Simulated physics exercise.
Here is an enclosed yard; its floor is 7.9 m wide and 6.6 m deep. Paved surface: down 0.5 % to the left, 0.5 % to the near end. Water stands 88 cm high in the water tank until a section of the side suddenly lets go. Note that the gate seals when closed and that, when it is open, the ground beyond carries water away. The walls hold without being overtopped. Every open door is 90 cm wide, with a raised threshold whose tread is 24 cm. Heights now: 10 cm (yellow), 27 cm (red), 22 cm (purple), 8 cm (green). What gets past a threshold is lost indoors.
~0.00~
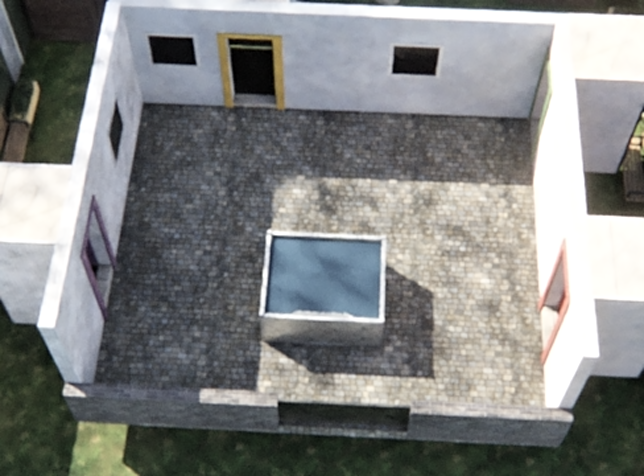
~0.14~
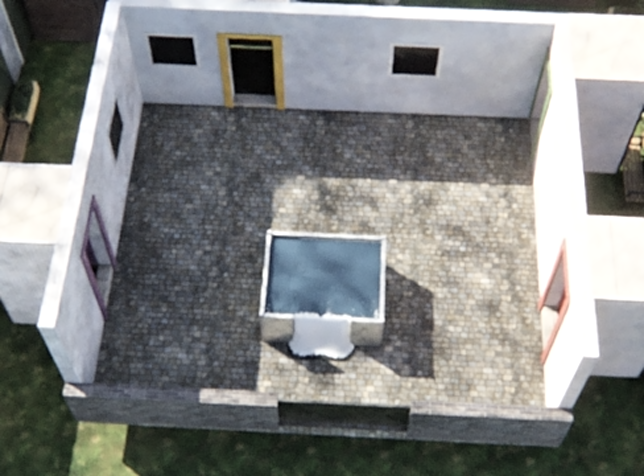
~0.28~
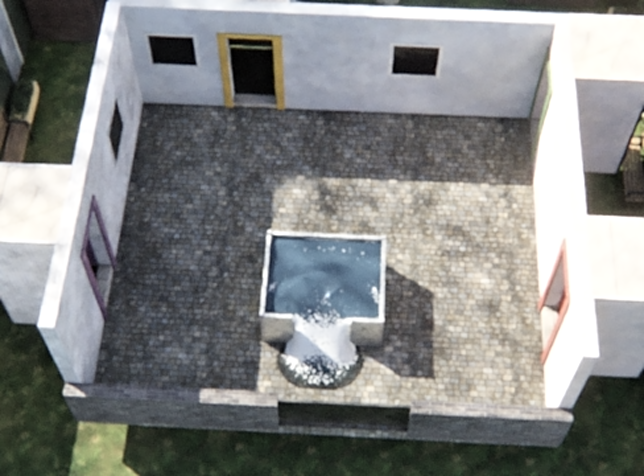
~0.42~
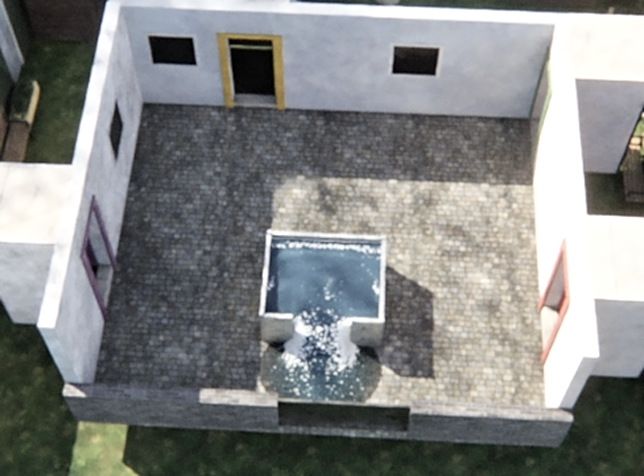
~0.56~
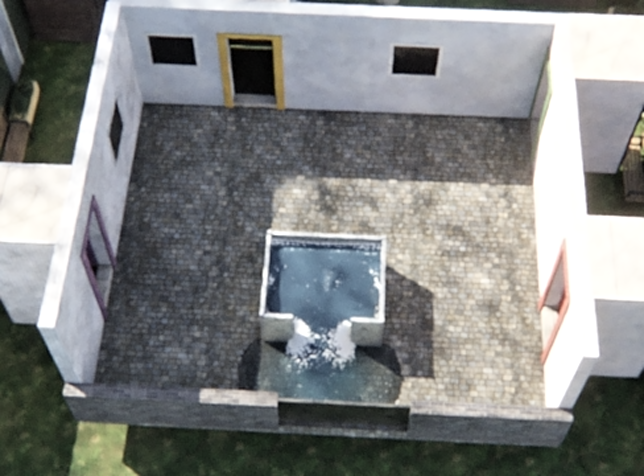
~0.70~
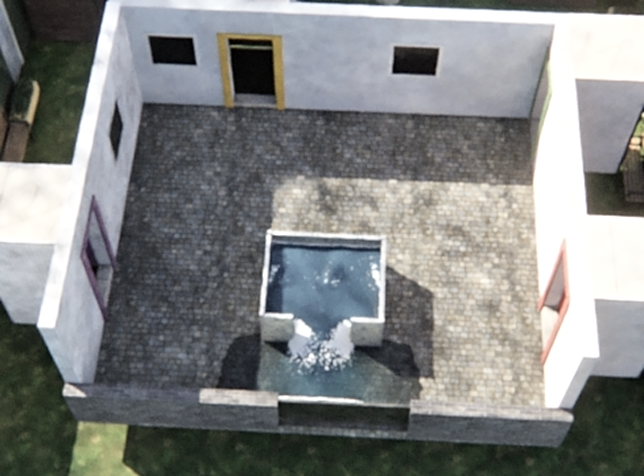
Water pours through a gap in the front side of a raised square tank in a paved, white-walled yard, splashing onto the paving and spreading outward toward the low front wall as the level in the tank drops slightly.
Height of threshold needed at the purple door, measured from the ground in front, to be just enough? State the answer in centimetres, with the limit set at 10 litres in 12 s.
Approximately 11 cm.
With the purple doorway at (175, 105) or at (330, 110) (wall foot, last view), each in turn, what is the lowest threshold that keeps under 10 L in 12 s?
In turn: Roughly 10.5 cm, roughly 9.5 cm.
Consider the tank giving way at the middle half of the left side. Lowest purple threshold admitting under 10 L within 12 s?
About 32 centimetres.
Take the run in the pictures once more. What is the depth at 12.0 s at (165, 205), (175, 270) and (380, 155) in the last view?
The three readings, in order, are 8, 6 and 6 cm.
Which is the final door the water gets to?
The yellow one.
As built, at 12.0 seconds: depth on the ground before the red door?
Lab note: Depth approx. 3.5 cm.
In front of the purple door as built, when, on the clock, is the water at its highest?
The level tops out near 2.8 seconds.
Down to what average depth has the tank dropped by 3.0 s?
The average depth is some 33 cm.
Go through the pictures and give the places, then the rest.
The first picture shows the water tank at (324, 278) is whole and still, 88 cm deep; the purple door at (100, 264) is dry.
In the second picture, the front is at (299, 355), 0.3 m from the gap at (322, 334); 0.2 m2 of floor is wet, 88 cm left at the back.
In the third picture, the gap is at (322, 334), the front 0.8 m out at (303, 384); the back of the water tank holds 84 cm.
In the fourth picture, water pours out at (322, 334) and has run 1.4 m, to a hidden place; about 10 cm deep outside, 75 cm at the back.
In the fifth picture, the gap is at (322, 334), the front 1.5 m out at a hidden place; the back of the water tank holds 75 cm.
In the sixth picture, the front is at a hidden place, 1.8 m from the gap at (322, 334); 4.0 m2 of floor is wet, 71 cm left at the back; the purple door at (100, 264), 4.0 m from the gap, is still 2.7 m from the nearest water.
After 1.4 s water covers 15 % of the floor, deepest (53 cm) near (319, 414); it has not reached the purple door.
After 3.0 s water covers 40 % of the floor, deepest (34 cm) near (319, 414); 16 cm at the purple door, 0 litres in over its 22 cm threshold.
After 12.0 s water covers 100 % of the floor, deepest (12 cm) near (290, 250); 5 cm at the purple door, 0 litres in over its 22 cm threshold.
At the purple door as built, the water arrived by 2.2 s and peaked near 17 cm at 2.8 s.
Run again over the same 12 s with other heights there, 19 litres in over 9.5 cm, 4 litres over 13 cm. The limit of 10 litres is kept from about 11 cm up.
